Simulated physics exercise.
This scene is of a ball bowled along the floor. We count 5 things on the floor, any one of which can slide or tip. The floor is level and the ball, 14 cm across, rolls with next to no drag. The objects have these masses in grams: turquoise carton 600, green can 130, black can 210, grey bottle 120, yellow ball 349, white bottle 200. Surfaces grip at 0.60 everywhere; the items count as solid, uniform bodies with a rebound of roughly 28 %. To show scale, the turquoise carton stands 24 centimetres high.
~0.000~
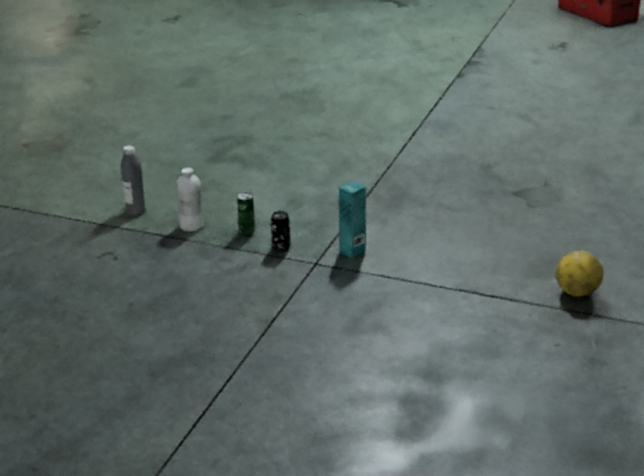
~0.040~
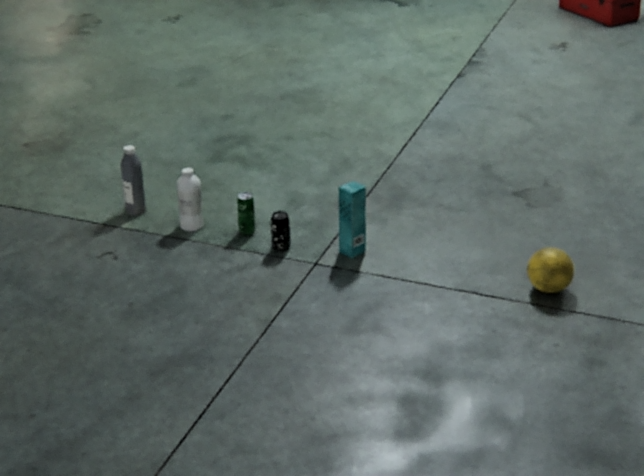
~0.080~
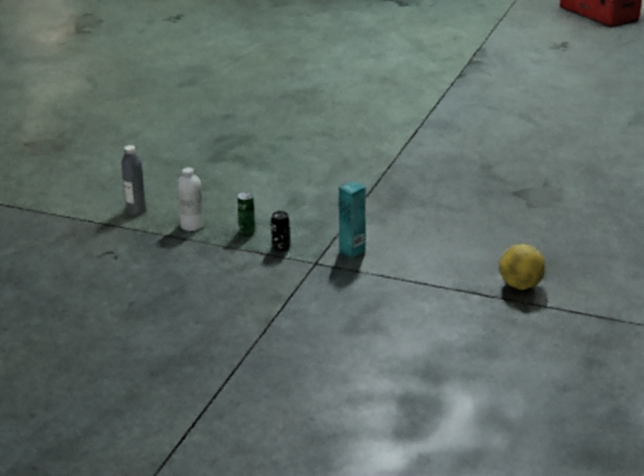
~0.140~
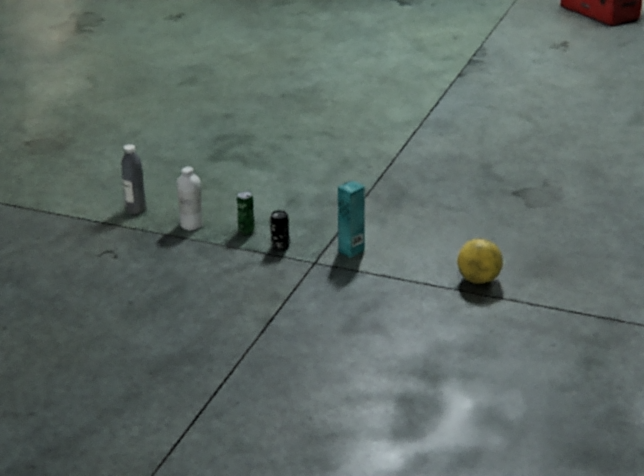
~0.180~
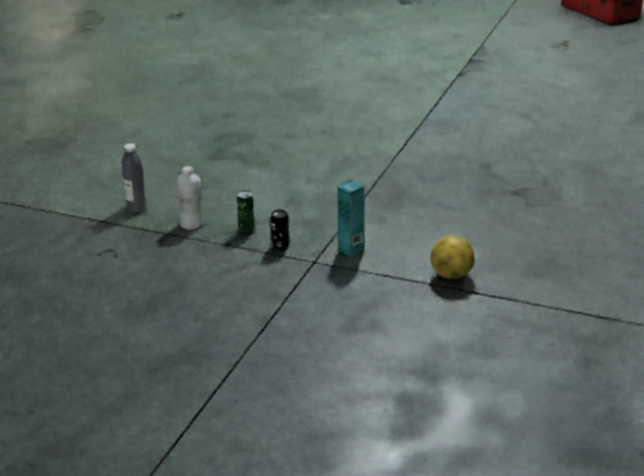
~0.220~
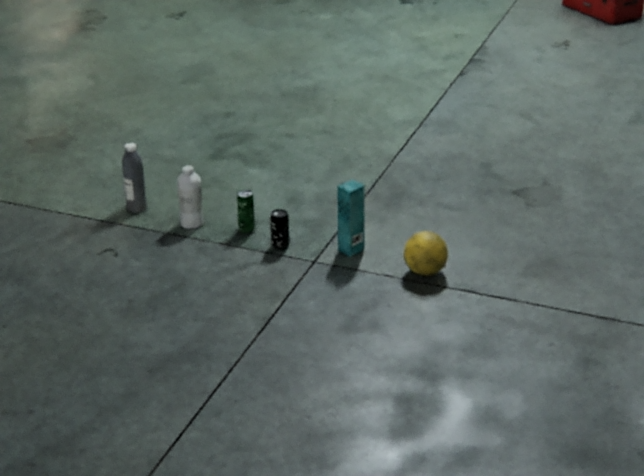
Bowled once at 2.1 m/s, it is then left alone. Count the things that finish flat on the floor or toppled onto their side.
The count is one.
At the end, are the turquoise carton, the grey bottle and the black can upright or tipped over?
Here's how it ends: The turquoise carton comes down, the grey bottle never goes down, and the black can never goes down.
After 0.52 s, 84 cm rolled; yellow ball near (302, 256); turquoise carton 20° off upright near (339, 208).
After 0.92 s, 122 cm rolled; yellow ball near (170, 278); turquoise carton on its side near (329, 210).
After 1.32 s, 162 cm rolled; yellow ball near (33, 301); turquoise carton on its side near (326, 215).
After 1.82 s, 212 cm rolled; turquoise carton on its side near (326, 215).
In the end (2.1 s), toppled on the floor, turquoise carton; the other 4 under 8 cm from the start. At the end, from the last picture's camera, turquoise carton near (326, 215), green can near (246, 212).
